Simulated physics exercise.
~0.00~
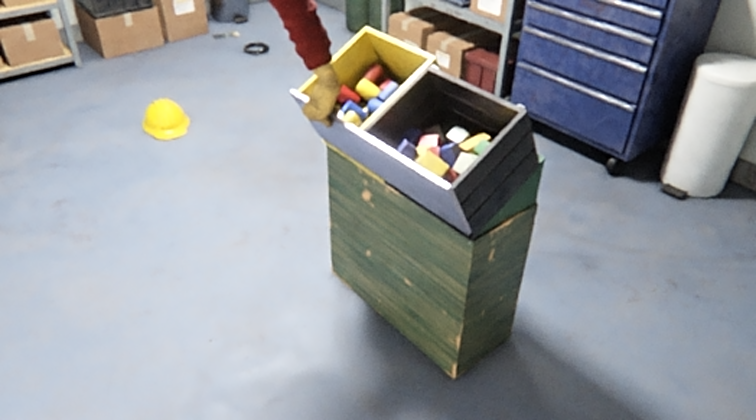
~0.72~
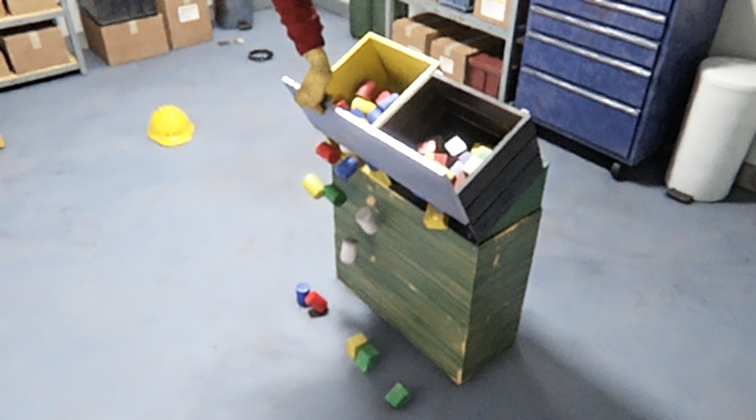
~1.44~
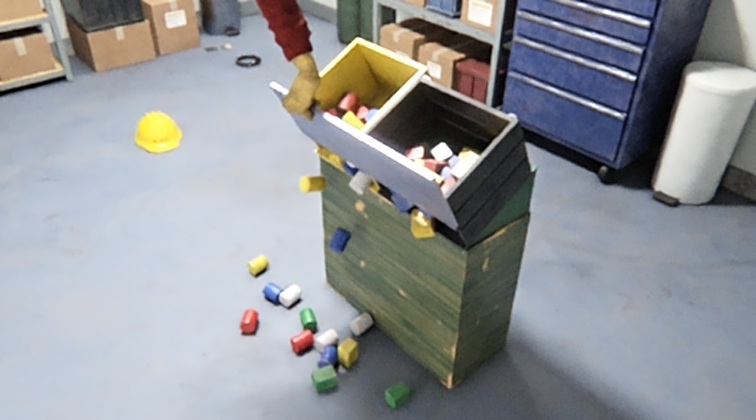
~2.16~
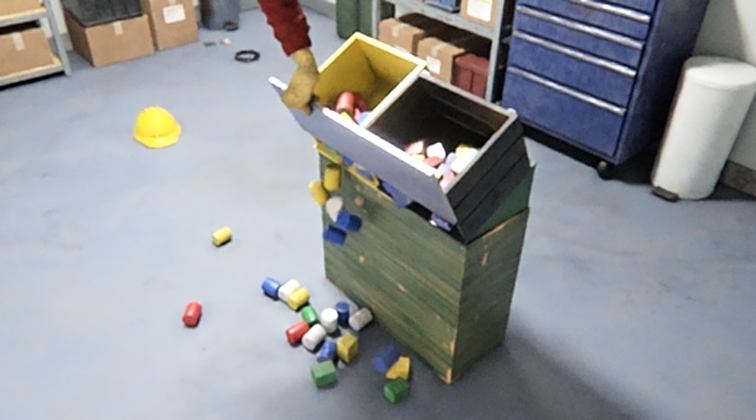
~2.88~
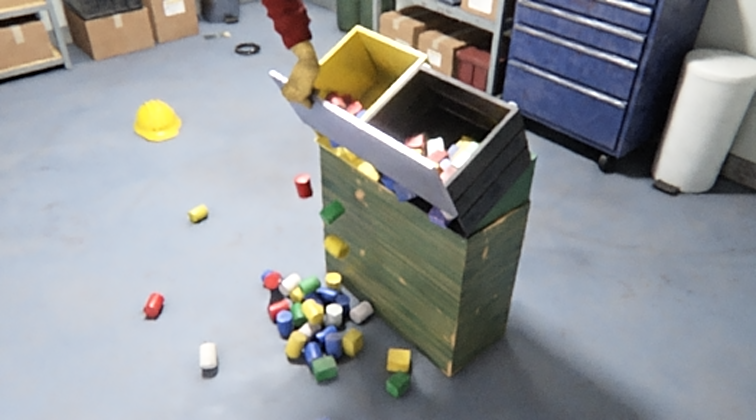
A gloved hand lifts the gate on two chutes, and small colourful pieces spill onto the floor.
